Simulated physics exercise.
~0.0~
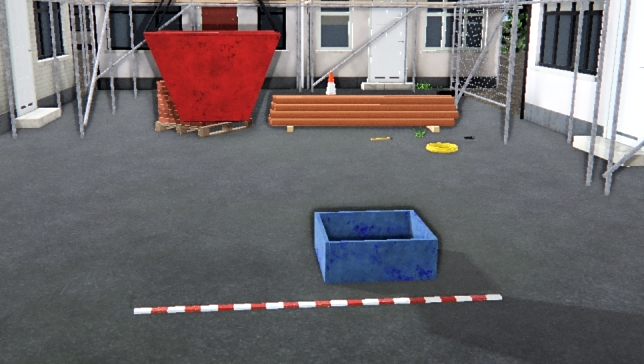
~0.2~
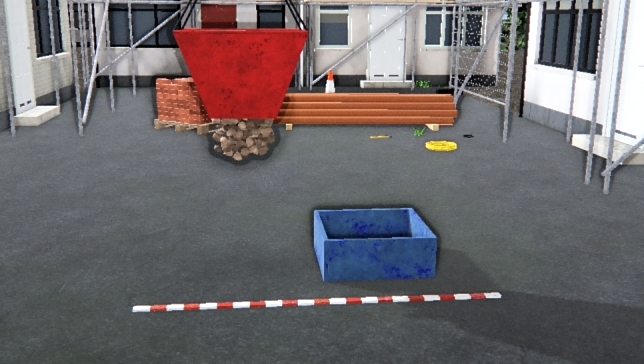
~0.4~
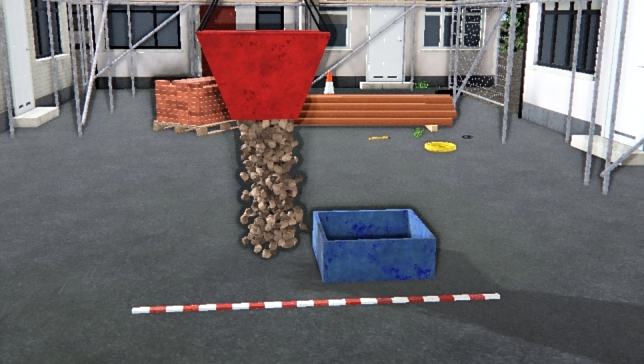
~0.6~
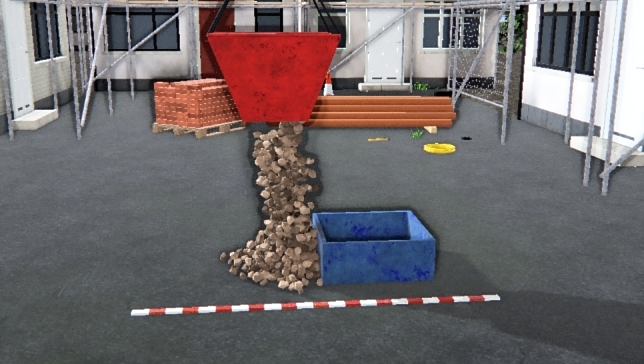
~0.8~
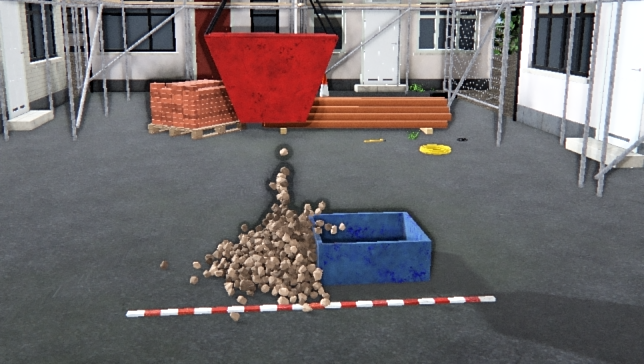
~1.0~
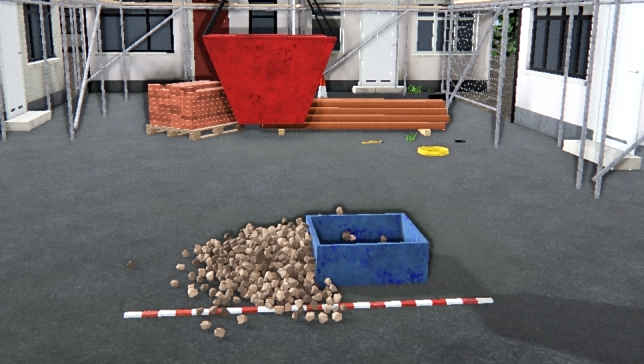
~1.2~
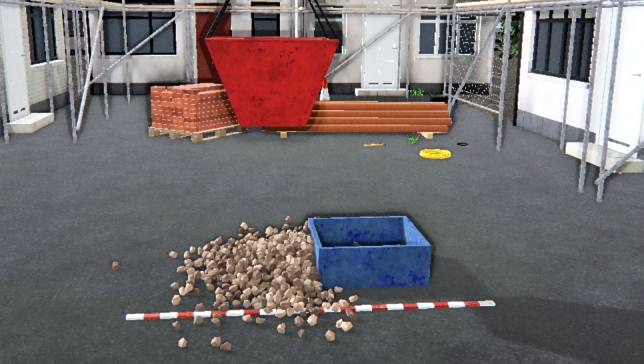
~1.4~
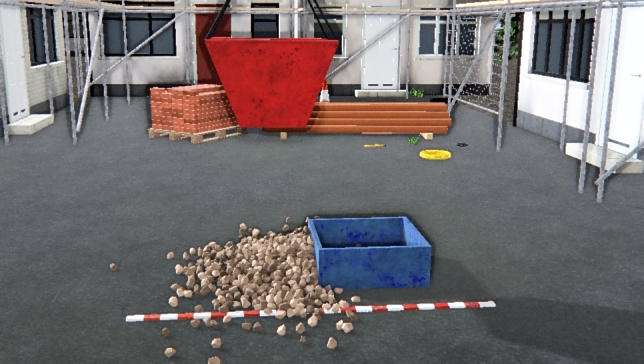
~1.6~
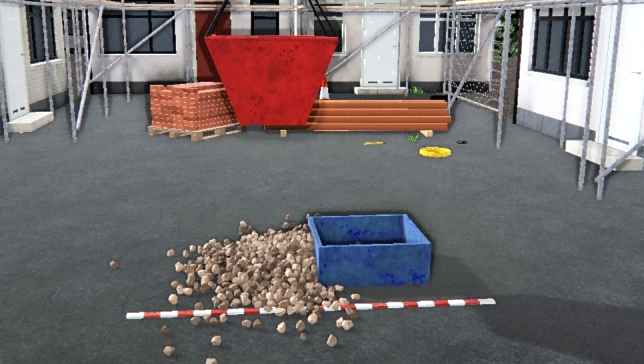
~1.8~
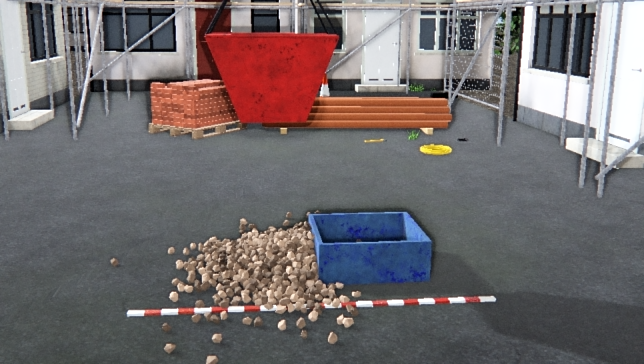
A red skip moved a little to the right across a paved yard as brown stones poured from its underside, piling up and scattering mostly to the left of a blue bin, with hardly any landing inside before everything settled.
